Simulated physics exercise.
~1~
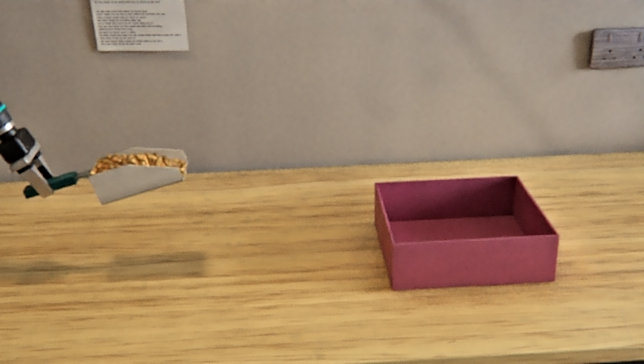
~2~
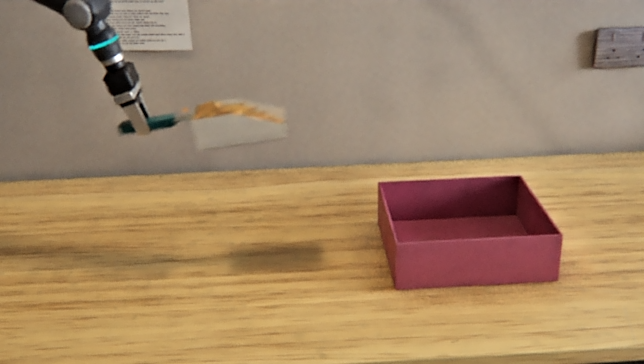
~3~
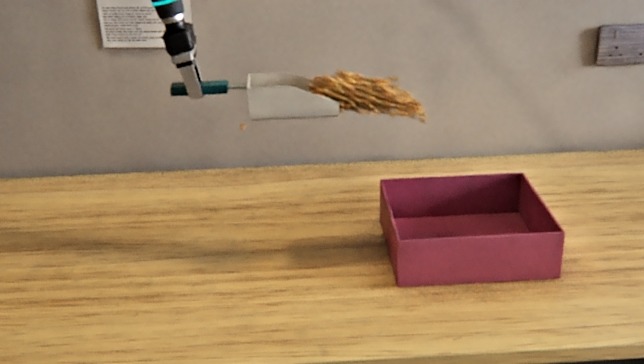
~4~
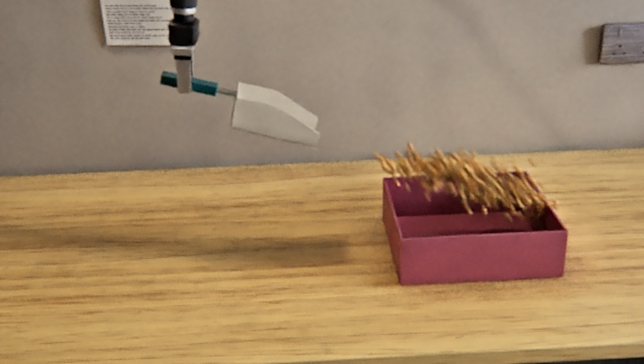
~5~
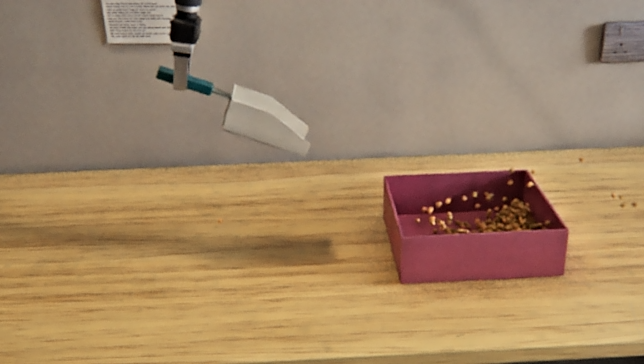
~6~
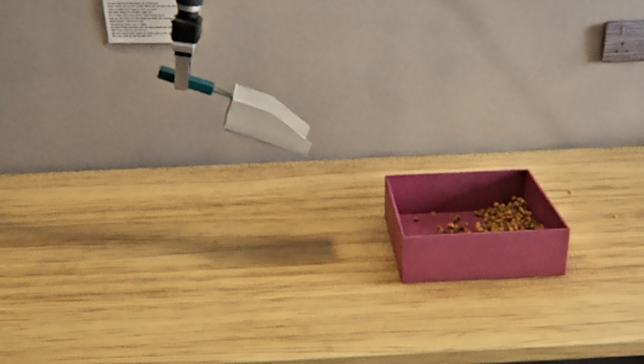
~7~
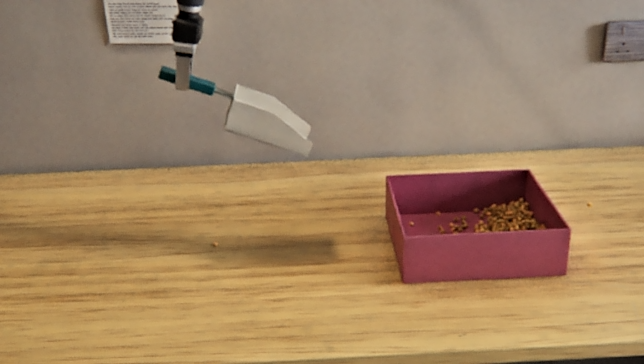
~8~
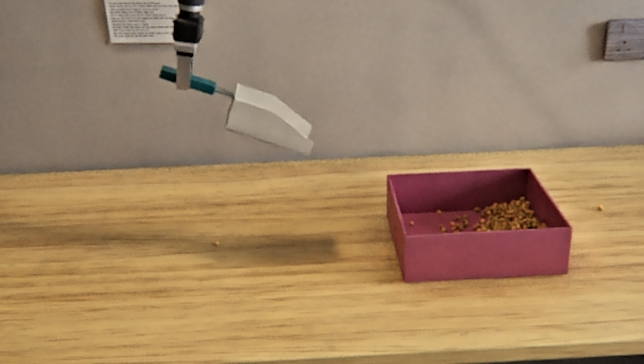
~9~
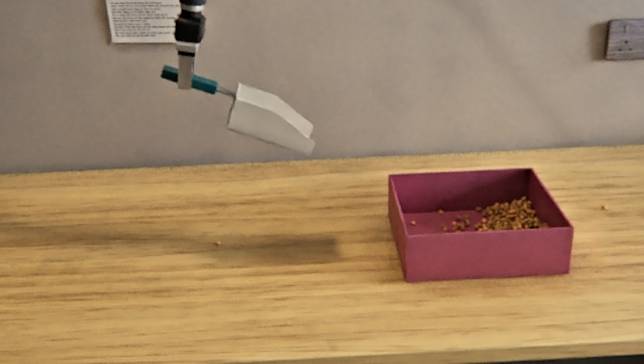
A robot arm at the upper left holds a pale scoop by a green handle, heaped with small golden-brown pieces, above a light wooden table seen from the front and slightly above. An open maroon box sits on the right, before a grey wall with a sheet of paper. The arm swings the scoop right and upward, then stops and tips it forward. The load flies off in a streaking mass and drops into the box, a few pieces bouncing out. The rest settle in a low pile toward the box's right side, with a couple of strays on the table, while the emptied scoop hangs still, tilted down.
